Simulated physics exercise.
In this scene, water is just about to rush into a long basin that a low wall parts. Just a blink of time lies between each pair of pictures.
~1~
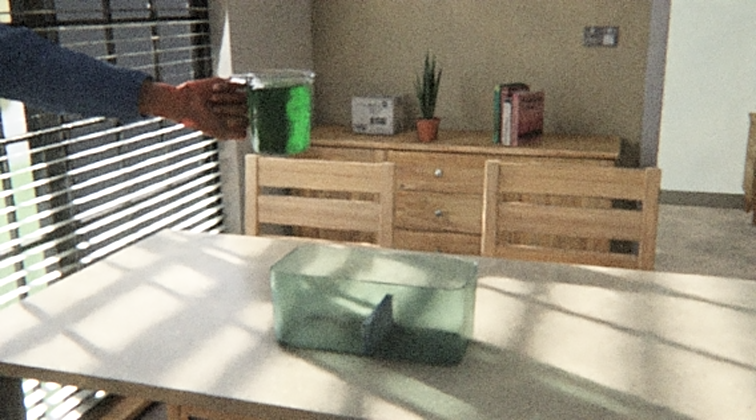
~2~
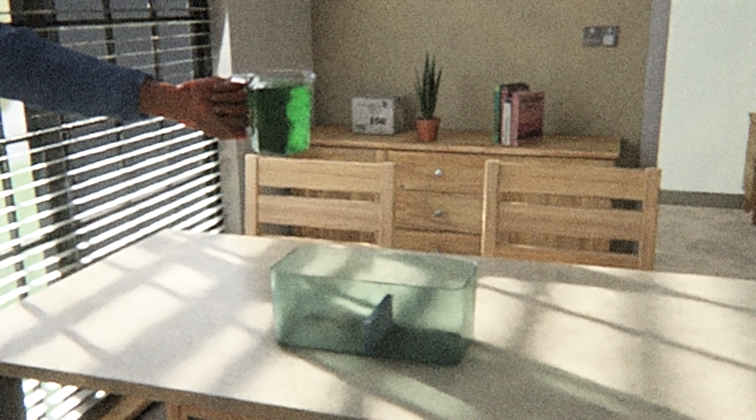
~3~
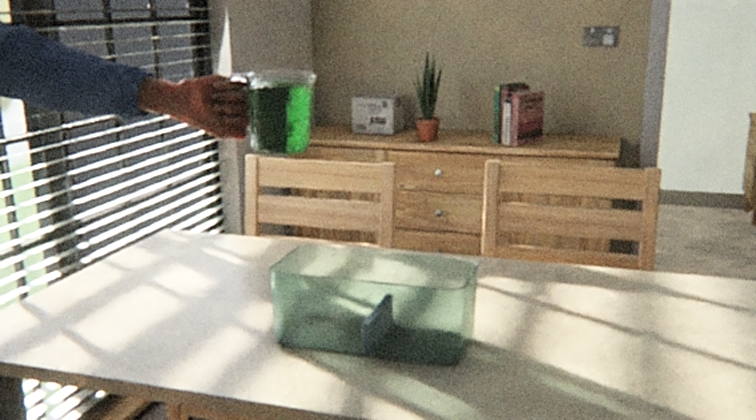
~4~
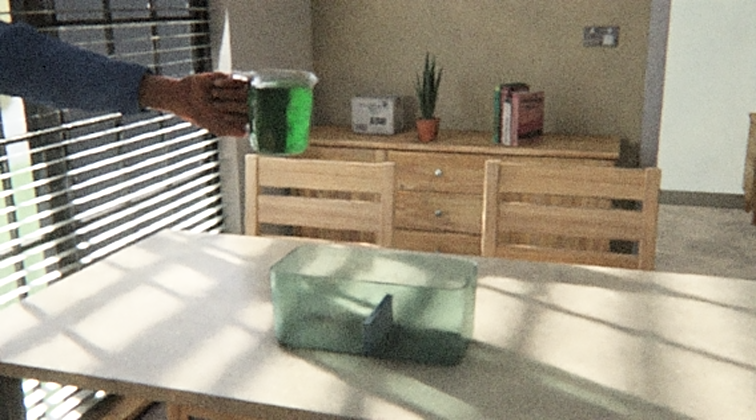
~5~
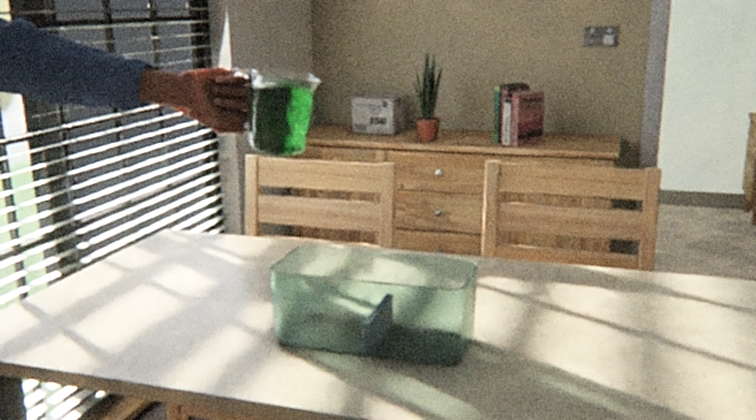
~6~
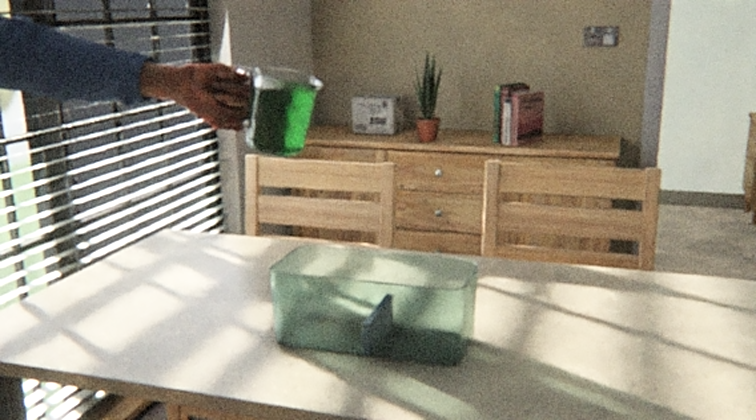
In the video, a hand at the left holds a clear container of green liquid, keeping it nearly still and then tilting it slightly to the right, above a table where a transparent basin with a low divider stays motionless.
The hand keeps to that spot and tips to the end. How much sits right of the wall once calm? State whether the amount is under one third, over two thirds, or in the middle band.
The amount is in the middle band.
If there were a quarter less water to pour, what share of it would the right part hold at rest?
I'd say roughly 40 percent.
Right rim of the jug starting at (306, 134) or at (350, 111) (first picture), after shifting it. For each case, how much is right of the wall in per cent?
Near 5 per cent for the first start, near 95 per cent for the second.
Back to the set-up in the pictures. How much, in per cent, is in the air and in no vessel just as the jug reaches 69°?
About 20 per cent.
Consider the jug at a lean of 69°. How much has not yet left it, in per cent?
75 in a hundred.
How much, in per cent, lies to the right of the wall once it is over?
About 60 per cent.
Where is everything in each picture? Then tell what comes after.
Tilt 0°; pouring edge (316, 76); surface from (253, 85) to (310, 86); the long basin's rim runs from (284, 258) to (471, 276); the wall's top is at (379, 309), in the first picture.
Tilt 0°; pouring edge (316, 76); surface from (253, 85) to (310, 87), in the second picture.
Tilt 2°; pouring edge (317, 77); surface from (253, 84) to (310, 87), in the third picture.
Tilt 4°; pouring edge (319, 79); surface from (254, 84) to (311, 87), in the fourth picture.
Tilt 8°; pouring edge (320, 82); surface from (256, 85) to (313, 87), in the fifth picture.
Tilt 12°; pouring edge (322, 85); surface from (257, 86) to (316, 88), in the sixth picture.
A moment on, the jug is tipped part way and 77 per cent is still to pour, 1 is left of the wall and 1 right of it.
Next, the jug is tipped right over and 18 per cent is still to pour, 8 is left of the wall and 42 right of it.
Then the jug is tipped right over and 0 per cent is still to pour, 38 is left of the wall and 59 right of it.
Later the jug is tipped right over and 0 per cent is still to pour, 39 is left of the wall and 59 right of it.
In the end 39 per cent lies left of the wall, 60 right of it and 2 outside.
